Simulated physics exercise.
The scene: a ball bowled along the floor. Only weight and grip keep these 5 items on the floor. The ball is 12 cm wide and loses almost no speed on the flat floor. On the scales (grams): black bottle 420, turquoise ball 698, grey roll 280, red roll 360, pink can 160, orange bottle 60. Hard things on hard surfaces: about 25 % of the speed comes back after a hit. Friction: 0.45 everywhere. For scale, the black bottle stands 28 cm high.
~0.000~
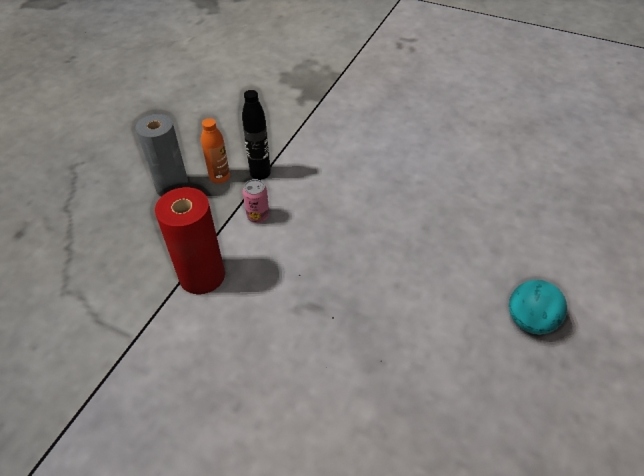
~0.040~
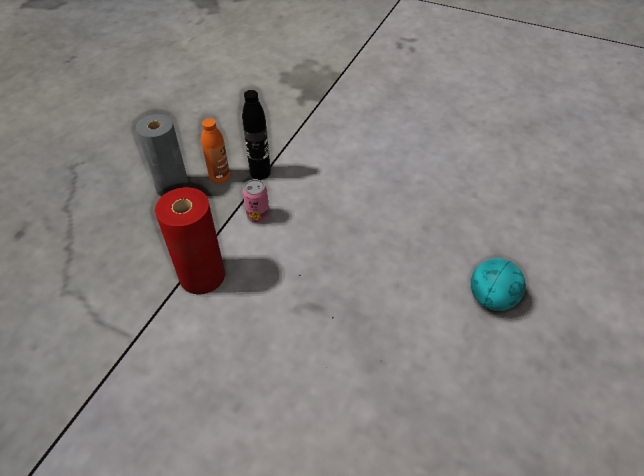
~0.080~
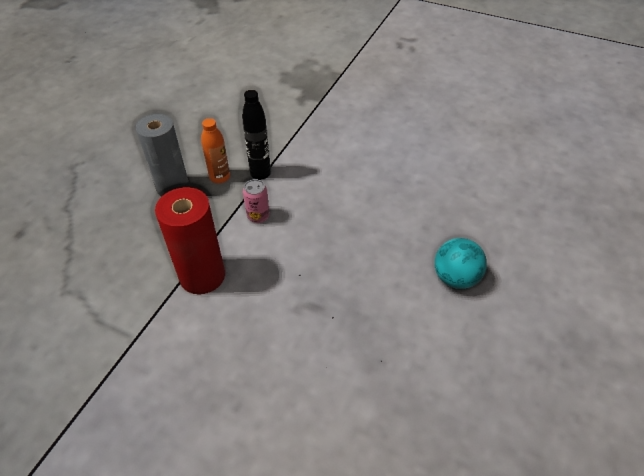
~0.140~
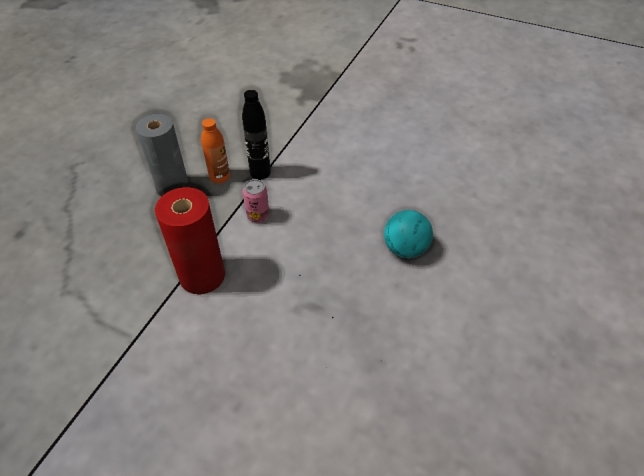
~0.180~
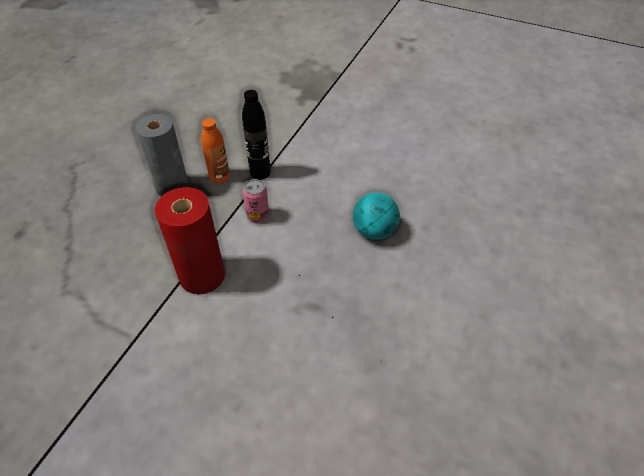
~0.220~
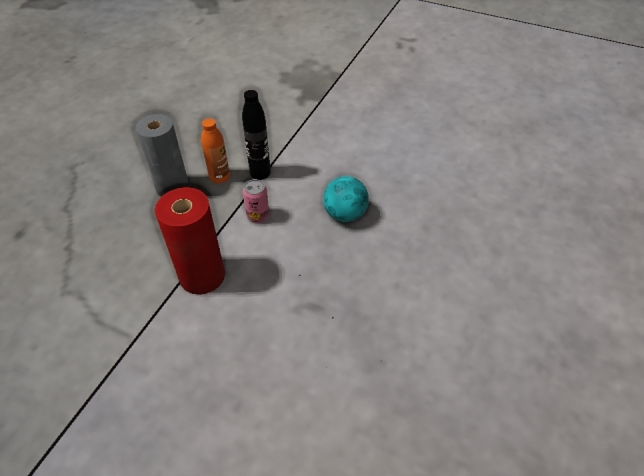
A turquoise ball rolled steadily across a grey concrete floor from the right, moving left and slightly away, drawing closer to a pink can, two bottles and two upright rolls that stayed still.
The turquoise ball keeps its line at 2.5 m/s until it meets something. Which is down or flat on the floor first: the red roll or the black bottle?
The latter of the two, the black bottle.
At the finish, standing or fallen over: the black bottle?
The black bottle topples.
After 0.52 s, 103 cm rolled; turquoise ball near (233, 120); black bottle on its side near (183, 136).
After 0.92 s, 153 cm rolled; turquoise ball near (157, 52); black bottle on its side near (170, 128).
After 1.52 s, black bottle on its side near (173, 125).
After 2.12 s, red roll resting near (193, 244); black bottle resting near (175, 125).
By the end (2.4 s), tipped over on the floor, black bottle; the other 4 in place, give or take 8 cm. Seen from the same camera at the end, red roll near (193, 244), black bottle near (174, 123). Red roll was never lost; black bottle went at 0.40 s.
